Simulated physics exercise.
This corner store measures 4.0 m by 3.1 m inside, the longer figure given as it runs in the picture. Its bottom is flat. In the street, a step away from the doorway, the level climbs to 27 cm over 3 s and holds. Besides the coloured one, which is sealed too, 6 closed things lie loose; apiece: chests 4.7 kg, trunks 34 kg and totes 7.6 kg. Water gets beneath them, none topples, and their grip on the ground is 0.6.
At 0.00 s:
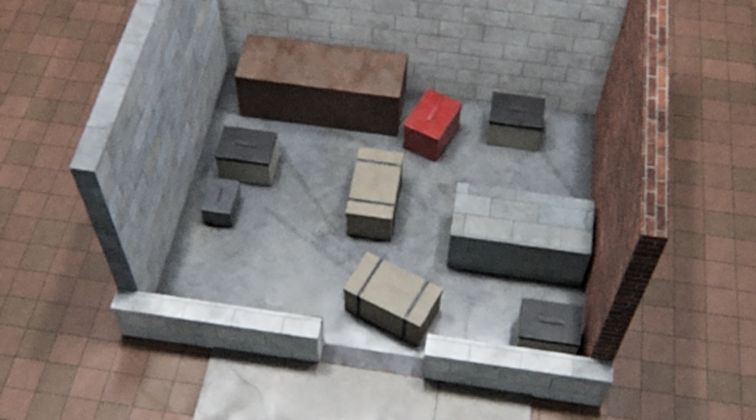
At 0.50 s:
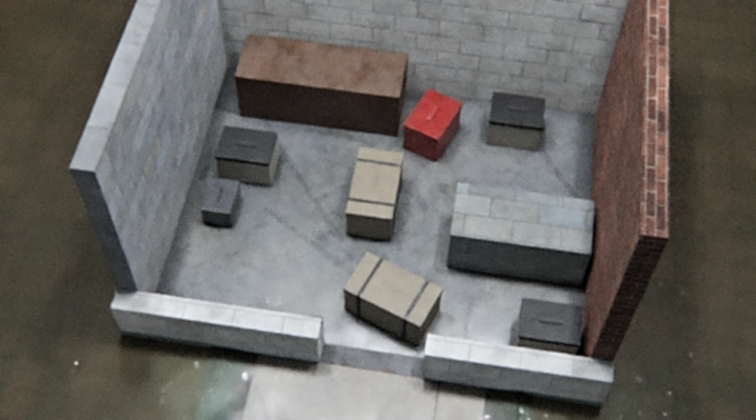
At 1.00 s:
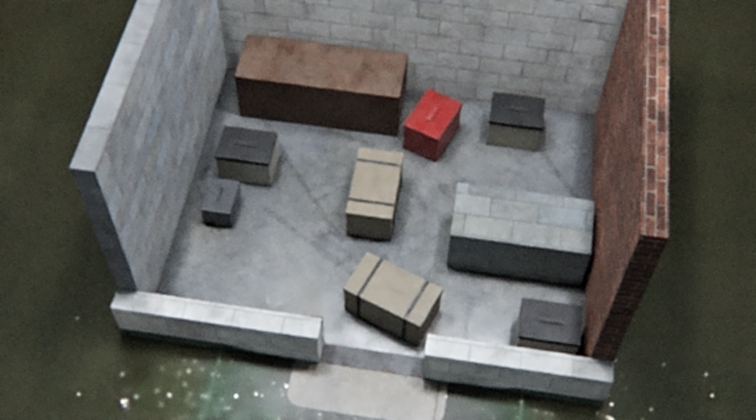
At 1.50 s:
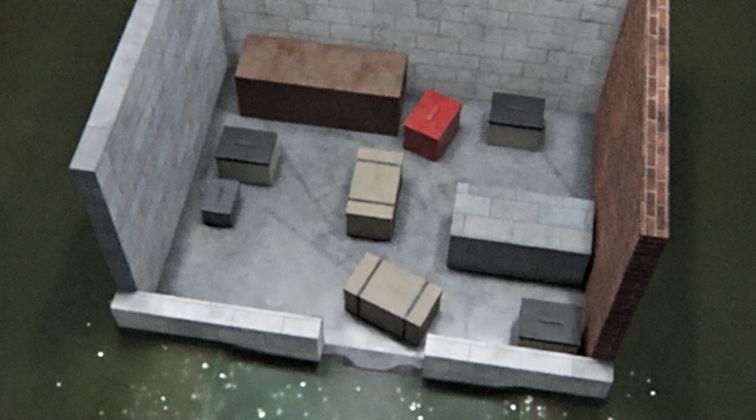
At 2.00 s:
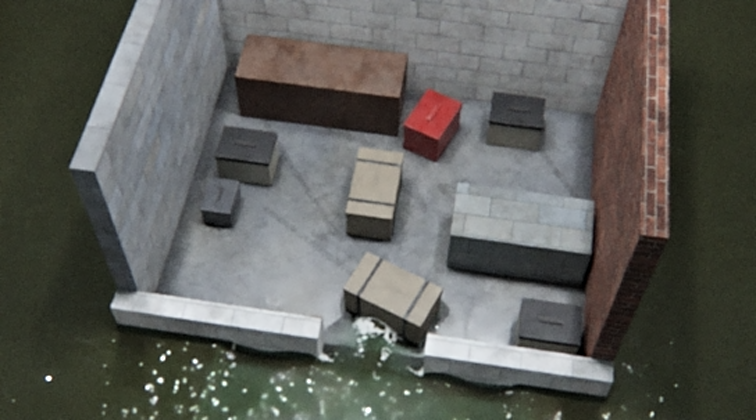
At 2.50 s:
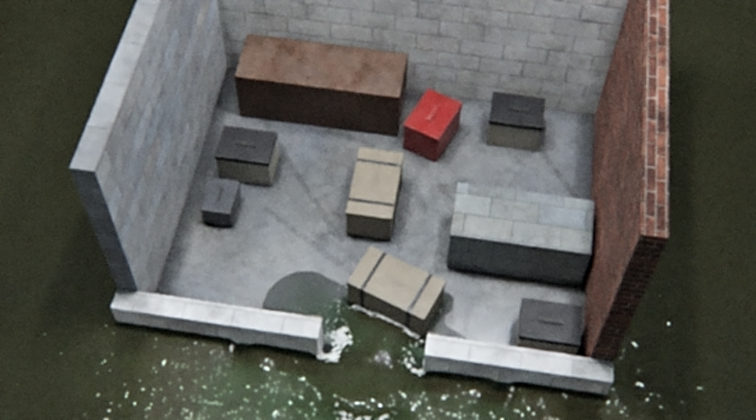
We see a roofless store holding a red chest and other closed containers as murky water covers the paving outside, then foams through the doorway and spreads across the floor near the entrance, slightly shifting the nearest tan trunk.
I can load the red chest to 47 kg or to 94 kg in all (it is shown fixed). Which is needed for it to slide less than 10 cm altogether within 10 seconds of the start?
For it, the lower weight is enough.
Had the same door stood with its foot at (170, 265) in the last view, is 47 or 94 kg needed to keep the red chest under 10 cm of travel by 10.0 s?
Then the lower weight is enough.
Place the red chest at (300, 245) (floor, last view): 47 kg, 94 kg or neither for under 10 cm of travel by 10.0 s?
Either load holds.
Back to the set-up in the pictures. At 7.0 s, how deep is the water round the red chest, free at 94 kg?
Roughly 7 cm.
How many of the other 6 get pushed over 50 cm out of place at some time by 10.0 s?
5 of them.
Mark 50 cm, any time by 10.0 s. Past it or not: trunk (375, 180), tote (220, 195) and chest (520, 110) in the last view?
In that order: Short of it, past it, past it.
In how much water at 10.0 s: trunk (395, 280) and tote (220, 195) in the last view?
About 15 and 22 cm.
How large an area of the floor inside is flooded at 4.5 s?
About 7.5 m2.
After 3.5 s the red chest would be 0 cm from its start with 47 kg and 0 cm from its start with 94 kg; 0 cm of water round it then.
After 4.5 s the red chest would be 0 cm from its start with 47 kg and 0 cm from its start with 94 kg; 1 cm of water round it then.
After 7.0 s the red chest would be 0 cm from its start with 47 kg and 0 cm from its start with 94 kg; 7 cm of water round it then.
After 10.0 s the red chest would be 1 cm from its start with 47 kg and 0 cm from its start with 94 kg; 12 cm of water round it then.
